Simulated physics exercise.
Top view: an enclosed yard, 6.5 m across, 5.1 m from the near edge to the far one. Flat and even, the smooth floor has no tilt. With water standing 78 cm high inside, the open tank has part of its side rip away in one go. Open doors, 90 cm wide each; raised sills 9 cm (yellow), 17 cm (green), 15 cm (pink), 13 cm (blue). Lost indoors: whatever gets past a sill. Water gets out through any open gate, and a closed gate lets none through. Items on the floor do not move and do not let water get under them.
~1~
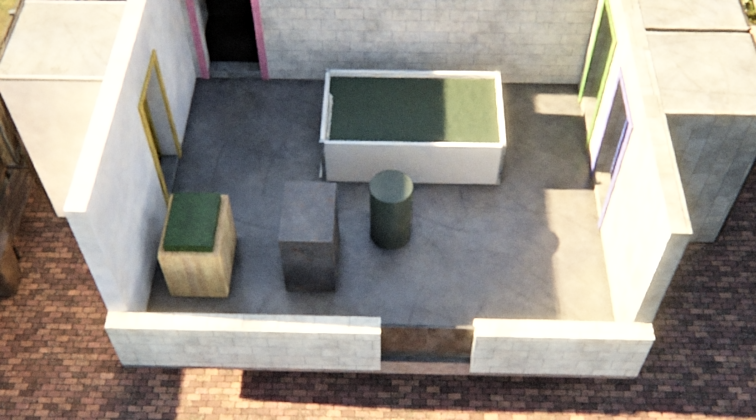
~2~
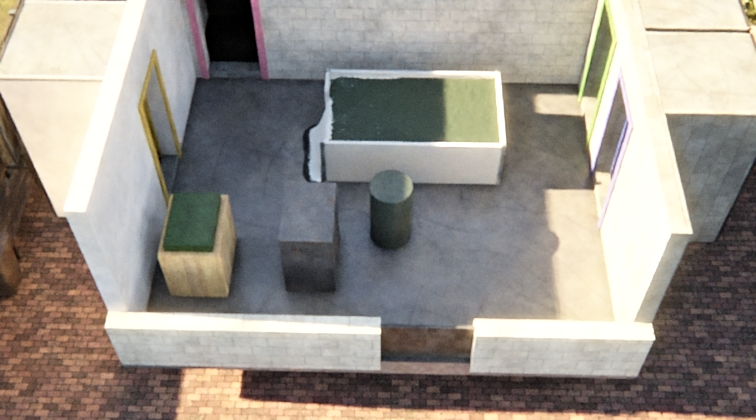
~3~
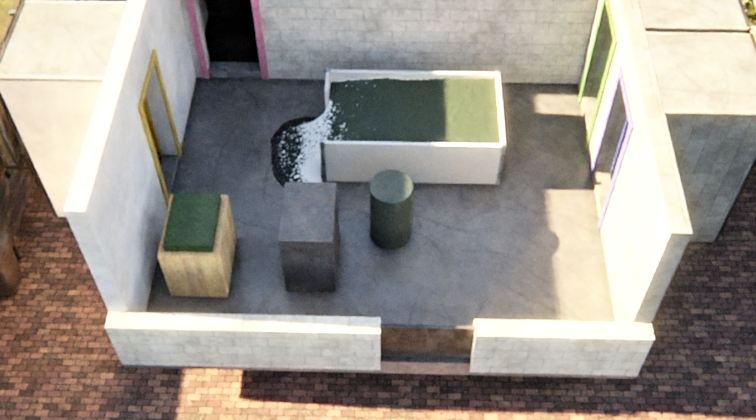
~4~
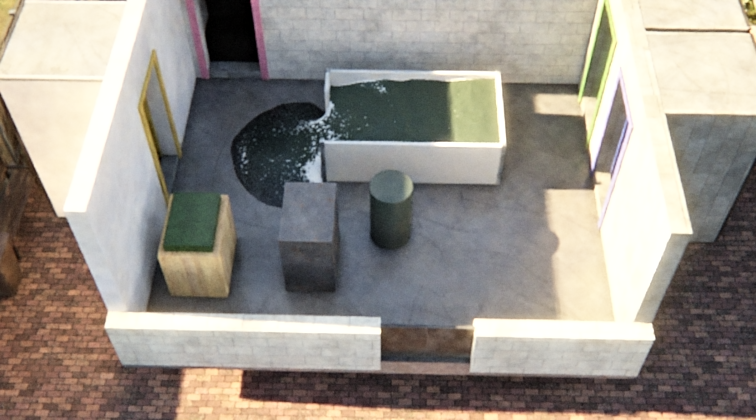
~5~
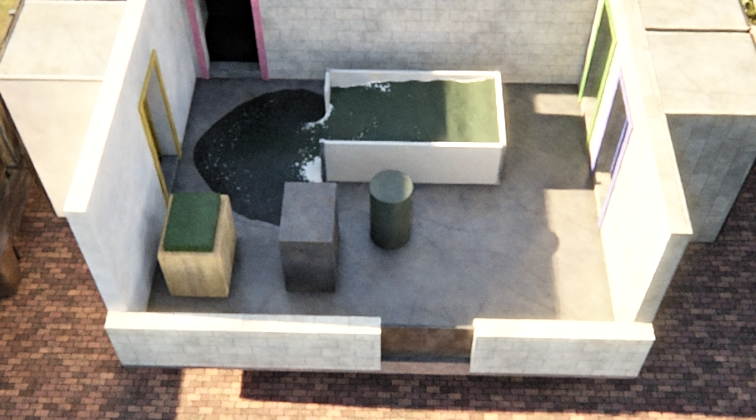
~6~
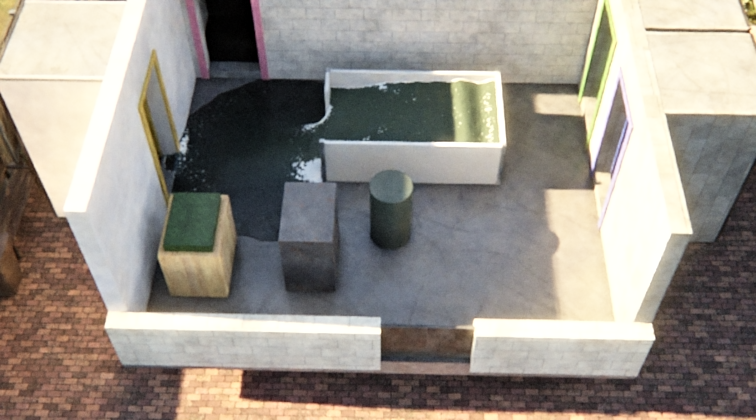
Dark water pouring from the broken left end of a white open tank and spreading leftward across a walled yard's grey floor.
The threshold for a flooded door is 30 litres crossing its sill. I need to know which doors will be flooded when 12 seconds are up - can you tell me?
One by one: Yellow door: The total grows larger than the cap. Green door: The total remains smaller than the cap. Pink door: The total grows larger than the cap. Blue door: The total remains smaller than the cap.
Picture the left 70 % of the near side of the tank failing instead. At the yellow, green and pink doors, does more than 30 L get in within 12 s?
Then: Yellow beyond it, green short of it, pink short of it.
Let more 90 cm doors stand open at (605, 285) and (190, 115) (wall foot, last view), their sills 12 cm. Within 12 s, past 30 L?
Less, more.
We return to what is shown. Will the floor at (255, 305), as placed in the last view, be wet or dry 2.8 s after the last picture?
By then the spot is drenched.
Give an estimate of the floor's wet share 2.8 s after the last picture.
Near 45 per cent is wet.
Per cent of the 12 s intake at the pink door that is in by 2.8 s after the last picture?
Some 75 per cent by then.
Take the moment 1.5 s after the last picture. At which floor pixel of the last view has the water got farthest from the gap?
(141, 340).
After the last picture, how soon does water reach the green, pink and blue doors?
The green door is reached at 3.8 s, pink at 0.1 s, blue at 5.0 s.
Then, 0.7 s after the last picture water covers 30 % of the floor and is deepest (42 cm) near (195, 87); yellow door 24 cm at the sill, 87 L in, green door not reached, pink door 16 cm at the sill, 0 L in, blue door not reached.
Then, 1.5 s after the last picture water covers 30 % of the floor and is deepest (40 cm) near (197, 79); yellow door 34 cm at the sill, 233 L in, green door not reached, pink door 25 cm at the sill, 22 L in, blue door not reached.
Then, 2.8 s after the last picture water covers 45 % of the floor and is deepest (26 cm) near (176, 177); yellow door 25 cm at the sill, 419 L in, green door not reached, pink door 23 cm at the sill, 80 L in, blue door not reached.
Then, 6.3 s after the last picture water covers 95 % of the floor and is deepest (18 cm) near (141, 340); yellow door 15 cm at the sill, 576 L in, green door 11 cm at the sill, 0 L in, pink door 14 cm at the sill, 107 L in, blue door 3 cm at the sill, 0 L in.
Then, 11.3 s after the last picture water covers 95 % of the floor and is deepest (12 cm) near (596, 350); yellow door 8 cm at the sill, 606 L in, green door 8 cm at the sill, 0 L in, pink door 9 cm at the sill, 108 L in, blue door 7 cm at the sill, 0 L in.
